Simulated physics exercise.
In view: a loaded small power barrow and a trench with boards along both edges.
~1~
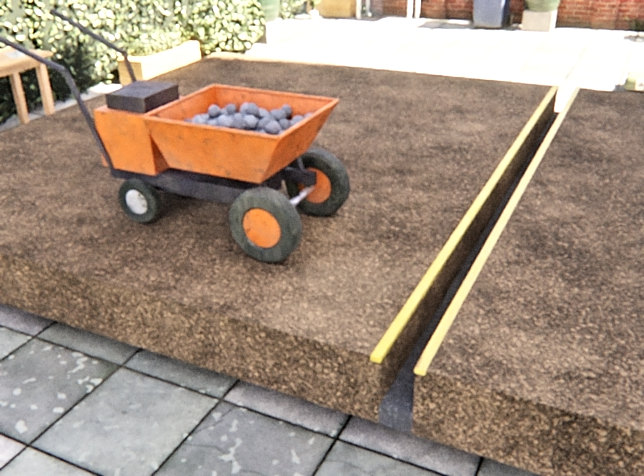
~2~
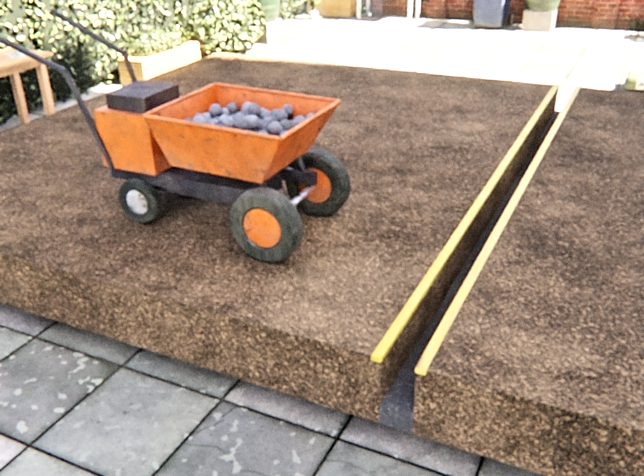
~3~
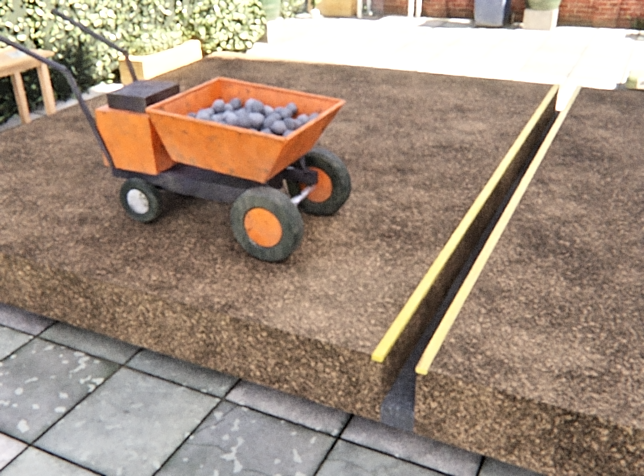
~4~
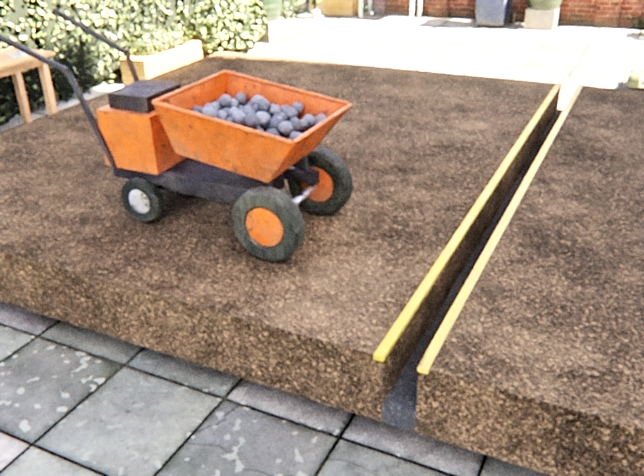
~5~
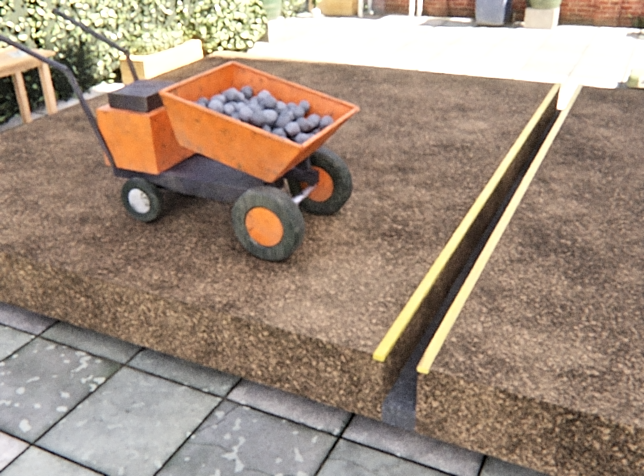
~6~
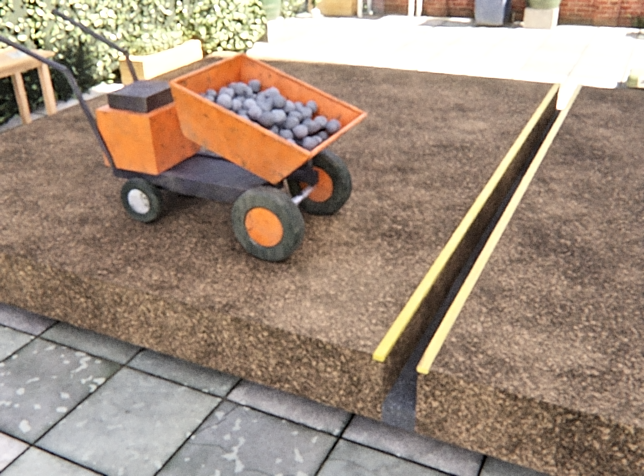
On a dirt platform beside grey paving, a small orange barrow full of round grey stones stood left of a narrow board-edged trench, and its skip slowly tilted forward to the right while its wheels stayed put.
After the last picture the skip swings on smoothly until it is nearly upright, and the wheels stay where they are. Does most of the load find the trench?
Between the edges lies under half of the load.
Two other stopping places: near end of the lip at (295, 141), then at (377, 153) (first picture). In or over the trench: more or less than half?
In turn: Under half; not half.
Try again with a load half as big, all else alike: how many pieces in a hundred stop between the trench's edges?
Near 0 %.
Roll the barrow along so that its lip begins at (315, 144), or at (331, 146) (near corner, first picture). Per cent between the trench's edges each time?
The first gives 50 %, the second 60 %.
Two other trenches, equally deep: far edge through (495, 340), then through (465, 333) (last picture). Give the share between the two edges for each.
First some 20, then 20 per cent.
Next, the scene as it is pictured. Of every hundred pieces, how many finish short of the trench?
Some 60 per cent.
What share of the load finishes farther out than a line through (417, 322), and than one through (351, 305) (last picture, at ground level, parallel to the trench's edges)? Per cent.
The first gives 10 %, the second 60 %.
Just after the last frame, skip tipped steeply; every one in the skip.
A moment on, skip tipped right over; the larger part in the skip; about a tenth short of the trench; just a few falling.
Further on, skip tipped right over; roughly a third in the skip; roughly half short of the trench; about a tenth in or heaped over the trench; just a few beyond it.
When it is over, skip tipped right over; roughly a quarter in the skip; roughly two thirds short of the trench; roughly a quarter in or heaped over the trench; just a few beyond it.
